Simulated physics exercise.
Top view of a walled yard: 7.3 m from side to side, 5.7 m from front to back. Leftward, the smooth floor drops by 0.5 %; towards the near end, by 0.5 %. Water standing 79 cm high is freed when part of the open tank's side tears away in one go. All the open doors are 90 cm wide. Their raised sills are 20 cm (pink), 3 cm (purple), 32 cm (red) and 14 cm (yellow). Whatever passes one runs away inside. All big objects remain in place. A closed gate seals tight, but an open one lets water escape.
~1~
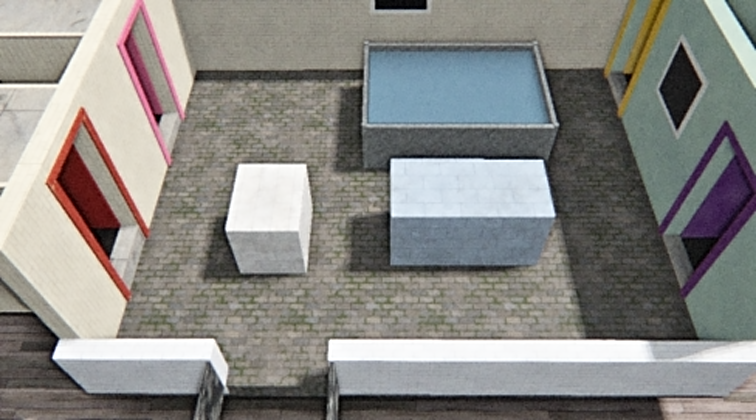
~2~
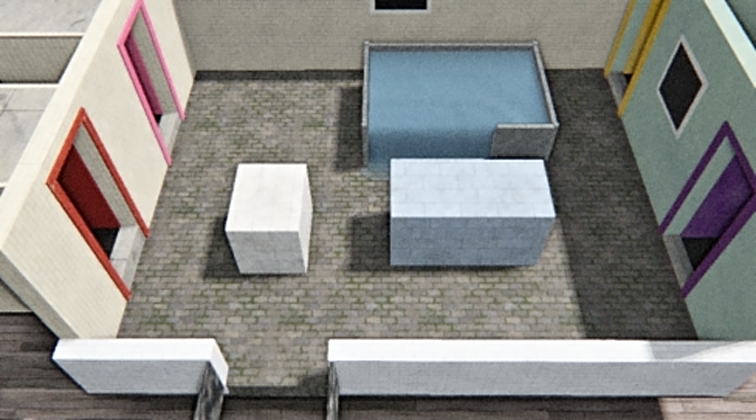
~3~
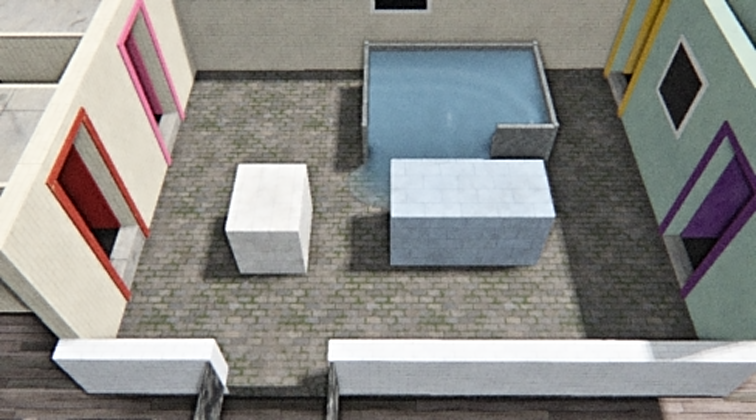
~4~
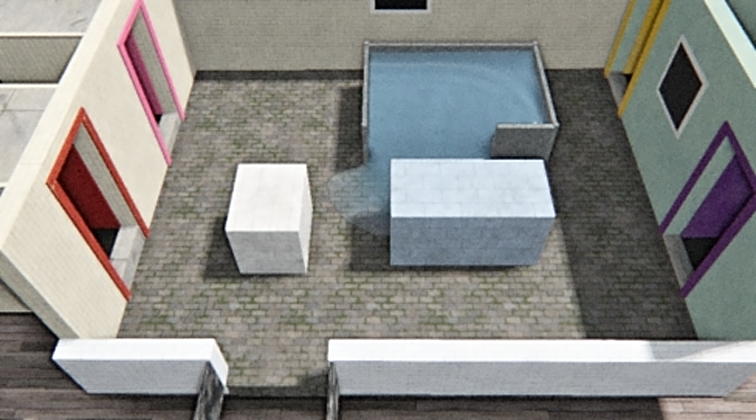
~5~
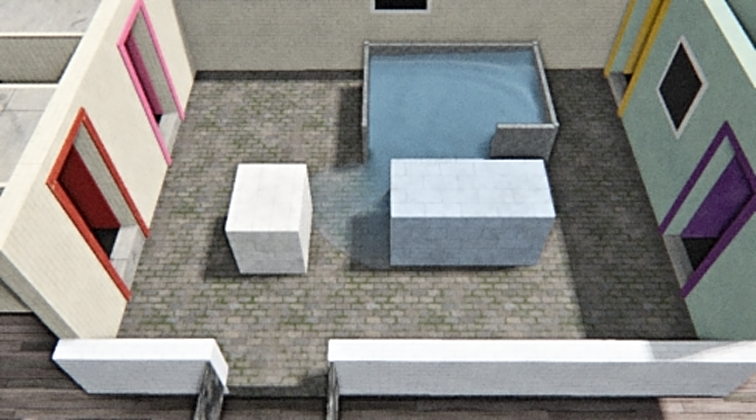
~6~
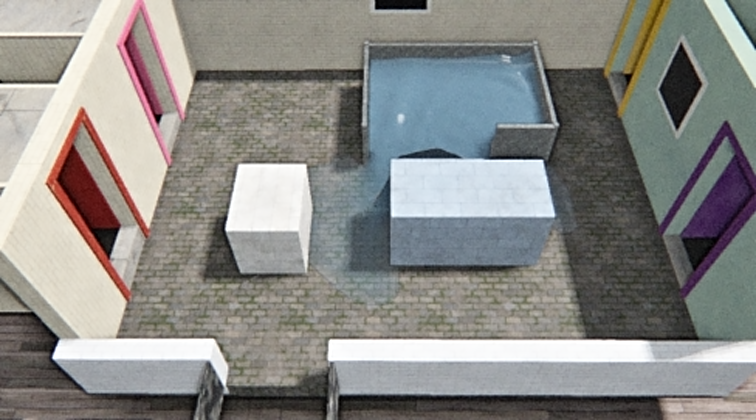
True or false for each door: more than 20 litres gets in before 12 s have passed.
Pink door false, purple door true, red door false, yellow door false.
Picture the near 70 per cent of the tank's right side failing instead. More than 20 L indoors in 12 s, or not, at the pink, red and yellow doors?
Door by door - pink: Within bounds, red: Within bounds, yellow: Out of bounds.
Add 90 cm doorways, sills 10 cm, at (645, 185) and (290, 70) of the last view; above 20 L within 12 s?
Taking them in order, the first gets enough and the second too little.
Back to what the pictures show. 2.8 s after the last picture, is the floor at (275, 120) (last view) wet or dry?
Untouched.
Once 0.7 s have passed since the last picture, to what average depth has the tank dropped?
Average depth: About 45 cm.
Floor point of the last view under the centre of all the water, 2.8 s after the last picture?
(433, 171).
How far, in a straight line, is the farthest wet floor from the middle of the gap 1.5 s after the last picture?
It comes to some 4.8 metres.
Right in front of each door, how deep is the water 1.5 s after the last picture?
Depths in cm: Pink 12, purple 11, red 2, yellow 8.
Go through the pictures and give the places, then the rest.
Still water, 79 cm deep, in the open tank at (455, 86), in the first picture.
Water pours out at (429, 154) and has run 1.0 m, to a hidden place; typically 6 cm deep outside, 79 cm at the open tank's back, in the second picture.
Water pours out at (429, 154) and has run 1.2 m, to (354, 186); typically 13 cm deep outside, 78 cm at the open tank's back, in the third picture.
The front is at a hidden place, 1.6 m from the gap at (429, 156); 2.3 m2 of floor is under water; 73 cm left at the back of the open tank, in the fourth picture.
The front is at (356, 256), 2.0 m from the gap at (429, 156); 3.3 m2 of floor is under water; 68 cm left at the back of the open tank, in the fifth picture.
The front is at (355, 293), 2.5 m from the gap at (429, 156); 4.3 m2 of floor is under water; 68 cm left at the back of the open tank, in the sixth picture.
Then, 0.7 s after the last picture water covers 30 % of the floor and is deepest (61 cm) near (435, 205); pink door not reached, purple door 3 cm at the sill, 0 L in, red door not reached, yellow door not reached.
Then, 1.5 s after the last picture water covers 45 % of the floor and is deepest (42 cm) near (435, 205); pink door 12 cm at the sill, 0 L in, purple door 11 cm at the sill, 18 L in, red door not reached, yellow door 8 cm at the sill, 0 L in.
Then, 2.8 s after the last picture water covers 75 % of the floor and is deepest (28 cm) near (410, 195); pink door 16 cm at the sill, 3 L in, purple door 9 cm at the sill, 50 L in, red door 7 cm at the sill, 0 L in, yellow door 9 cm at the sill, 0 L in.
Then, 6.3 s after the last picture water covers 95 % of the floor and is deepest (16 cm) near (312, 214); pink door 8 cm at the sill, 3 L in, purple door 7 cm at the sill, 106 L in, red door 4 cm at the sill, 0 L in, yellow door 10 cm at the sill, 2 L in.
Then, 11.3 s after the last picture water covers 100 % of the floor and is deepest (14 cm) near (157, 205); pink door 7 cm at the sill, 3 L in, purple door 9 cm at the sill, 162 L in, red door 9 cm at the sill, 0 L in, yellow door 6 cm at the sill, 2 L in.
